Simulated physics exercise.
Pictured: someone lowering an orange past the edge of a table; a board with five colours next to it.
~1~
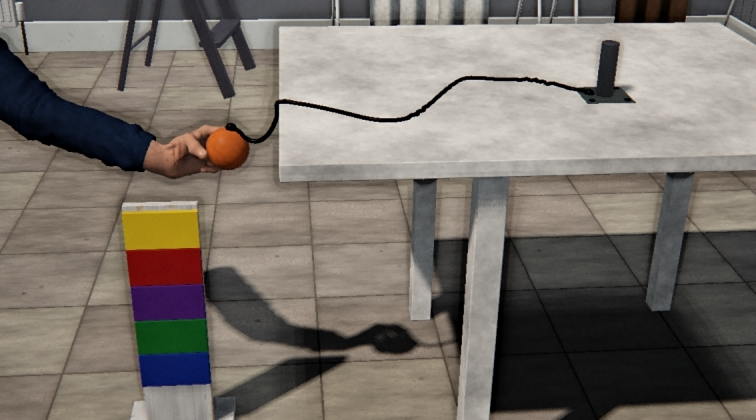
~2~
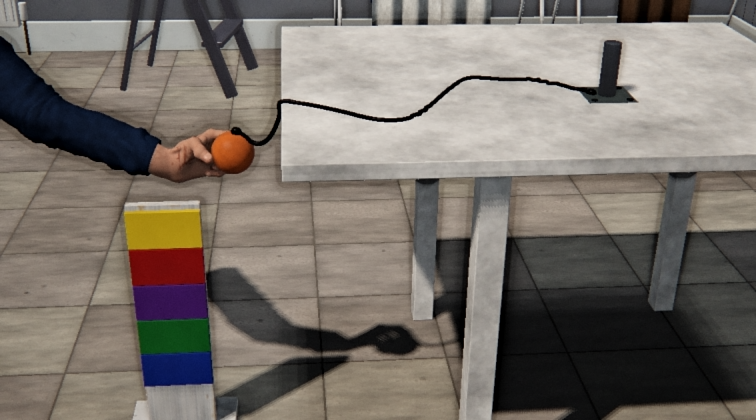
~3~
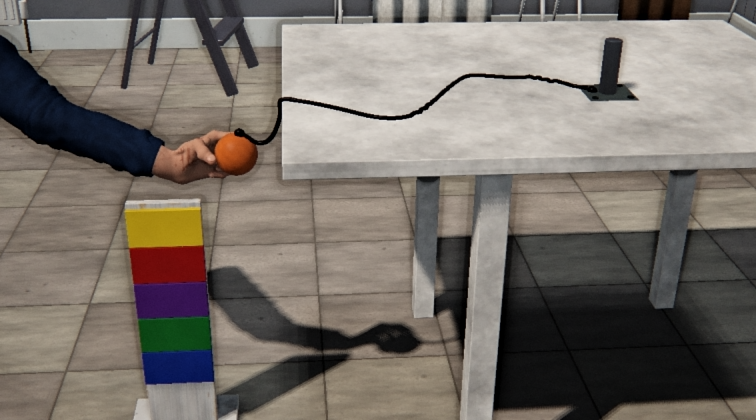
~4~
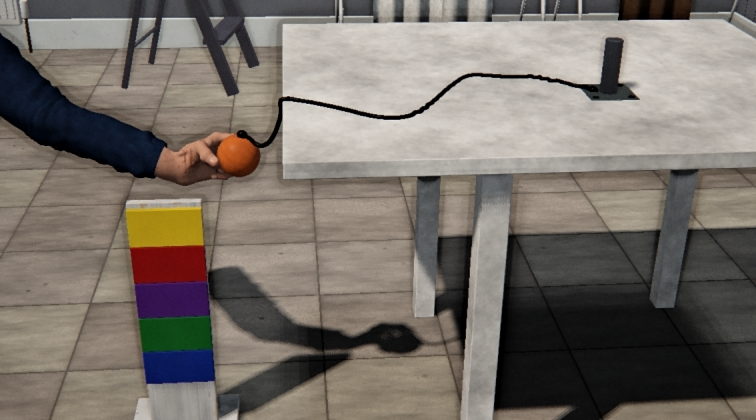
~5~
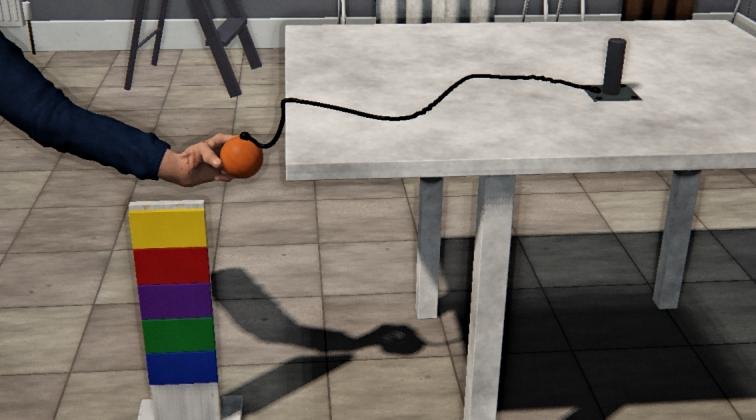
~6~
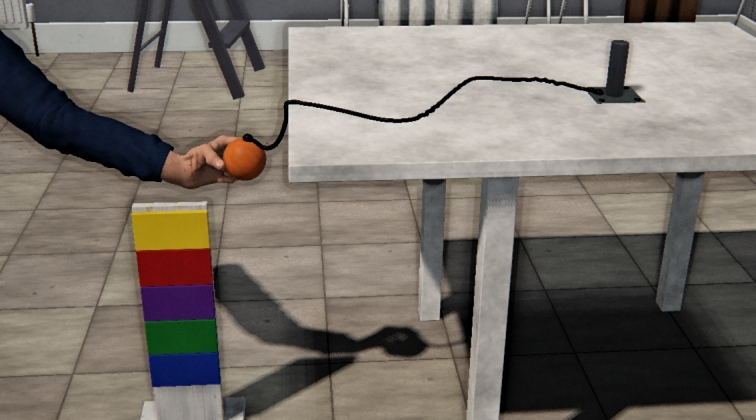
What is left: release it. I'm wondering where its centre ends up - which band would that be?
That would be the purple band.
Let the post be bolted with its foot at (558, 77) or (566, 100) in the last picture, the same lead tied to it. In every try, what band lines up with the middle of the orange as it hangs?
First try: Green; second try: Green.
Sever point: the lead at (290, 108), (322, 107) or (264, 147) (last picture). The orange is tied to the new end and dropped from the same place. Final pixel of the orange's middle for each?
In order, it comes to rest around (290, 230), (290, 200) and (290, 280).
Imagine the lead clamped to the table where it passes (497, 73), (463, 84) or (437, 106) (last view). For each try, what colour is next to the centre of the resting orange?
First try red, second try red, third try yellow.
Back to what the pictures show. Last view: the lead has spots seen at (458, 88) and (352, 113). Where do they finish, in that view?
Roughly at (412, 96), and the other roughly at (289, 148).
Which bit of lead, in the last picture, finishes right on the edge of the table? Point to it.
Approximately at (398, 121) in the final frame.
Early on, orange near (315, 296); level with purple.
Midway, orange near (277, 295); level with purple.
Finally, orange near (292, 297); level with purple. Its centre hangs level with the purple band.
